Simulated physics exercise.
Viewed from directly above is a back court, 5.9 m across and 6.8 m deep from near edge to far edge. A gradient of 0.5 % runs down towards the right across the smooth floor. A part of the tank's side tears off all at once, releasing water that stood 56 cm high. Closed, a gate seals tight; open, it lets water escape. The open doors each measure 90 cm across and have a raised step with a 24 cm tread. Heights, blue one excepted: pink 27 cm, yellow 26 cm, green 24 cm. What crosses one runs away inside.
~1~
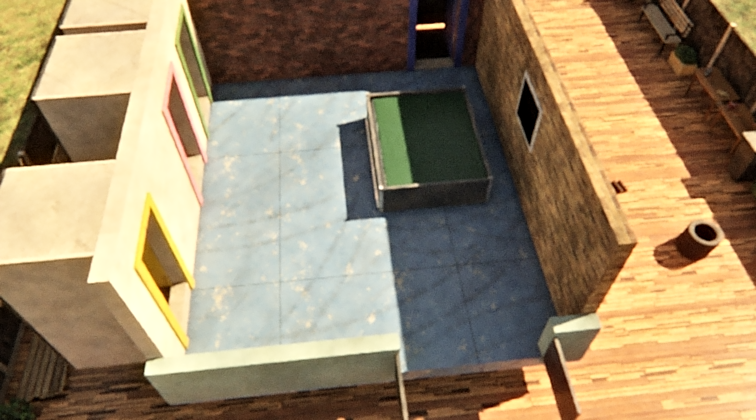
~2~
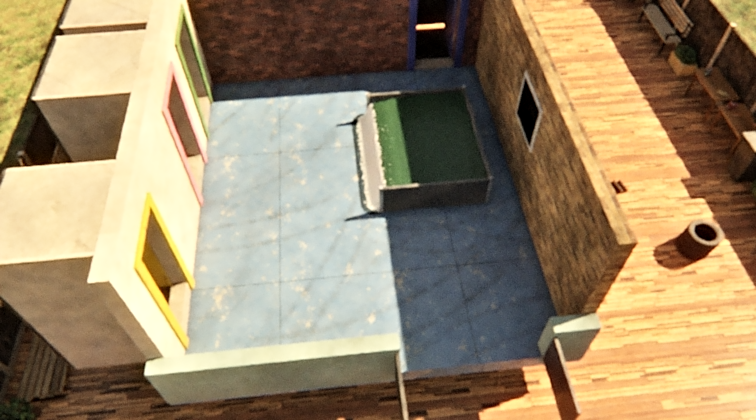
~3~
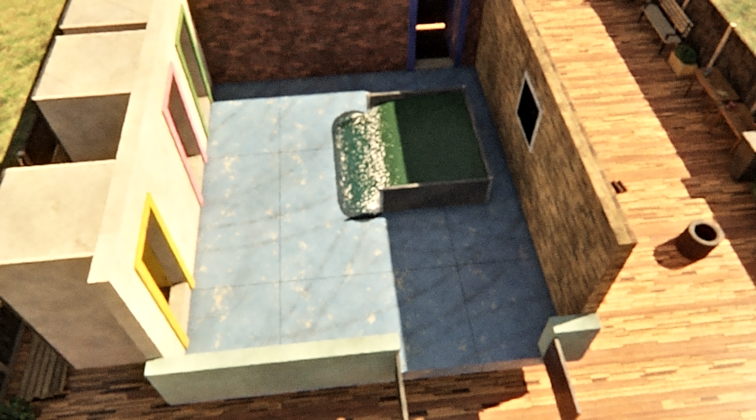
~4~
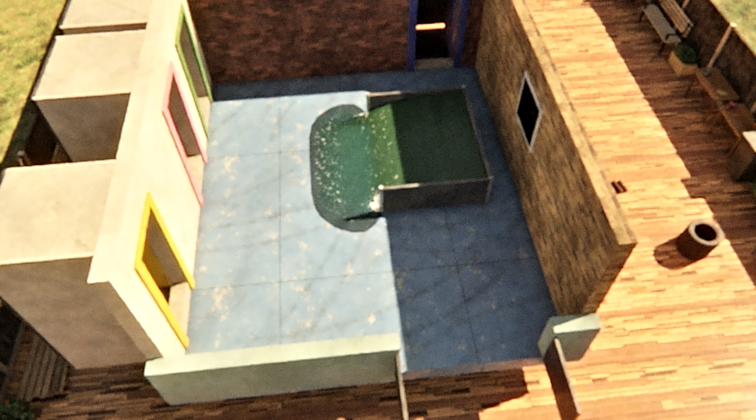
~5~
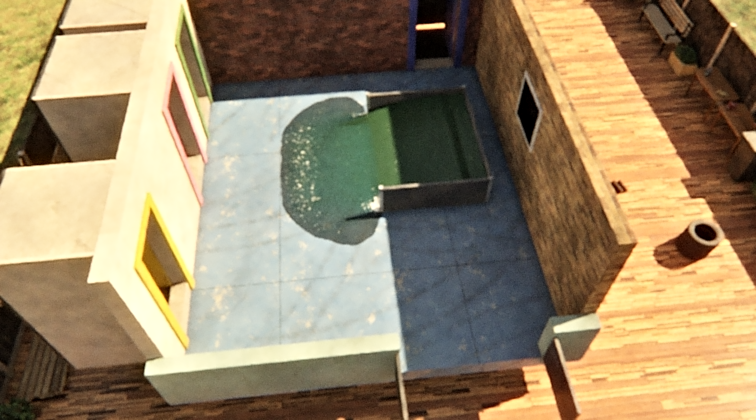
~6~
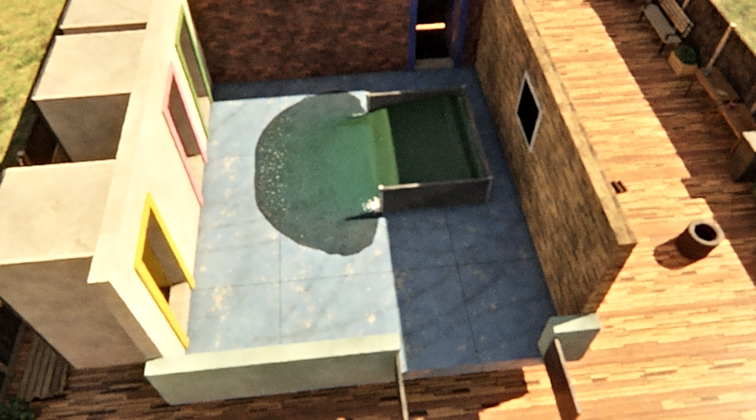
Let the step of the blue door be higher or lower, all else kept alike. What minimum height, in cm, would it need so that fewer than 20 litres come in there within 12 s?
About 9 cm.
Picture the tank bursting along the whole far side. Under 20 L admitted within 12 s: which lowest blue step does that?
In that case about 34 cm.
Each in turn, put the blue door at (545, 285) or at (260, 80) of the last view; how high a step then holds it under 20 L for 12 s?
Roughly 8.5 cm, then roughly 16 cm.
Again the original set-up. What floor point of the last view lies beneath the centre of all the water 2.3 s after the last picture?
The centre of all the water is around (295, 172).
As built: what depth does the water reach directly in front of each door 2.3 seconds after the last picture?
Door by door in centimetres - blue 0, pink 24, yellow 13, green 21.
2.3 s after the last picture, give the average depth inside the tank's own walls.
About 13 cm.
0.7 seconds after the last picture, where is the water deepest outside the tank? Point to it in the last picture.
Near pixel (204, 173).
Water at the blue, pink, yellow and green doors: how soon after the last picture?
For blue it's 4.0 s, for pink 0.3 s, for yellow 1.3 s, and for green 0.5 s.
Then, 0.7 s after the last picture water covers 40 % of the floor, deepest (31 cm) near (204, 173); it has not reached the blue door.
Then, 2.3 s after the last picture water covers 50 % of the floor, deepest (34 cm) near (213, 88); it has not reached the blue door.
Then, 11.3 s after the last picture water covers 100 % of the floor, deepest (12 cm) near (468, 85); 8 cm at the blue door, 27 litres in over its 8 cm step.
At the blue door as built, the water peaked near 12 cm, 7.7 s after the last picture.
With a step of 8 cm, 27 litres would have come in within the 12 s; with 10.5 cm, 9 litres. So under 20 litres takes about 9 cm.
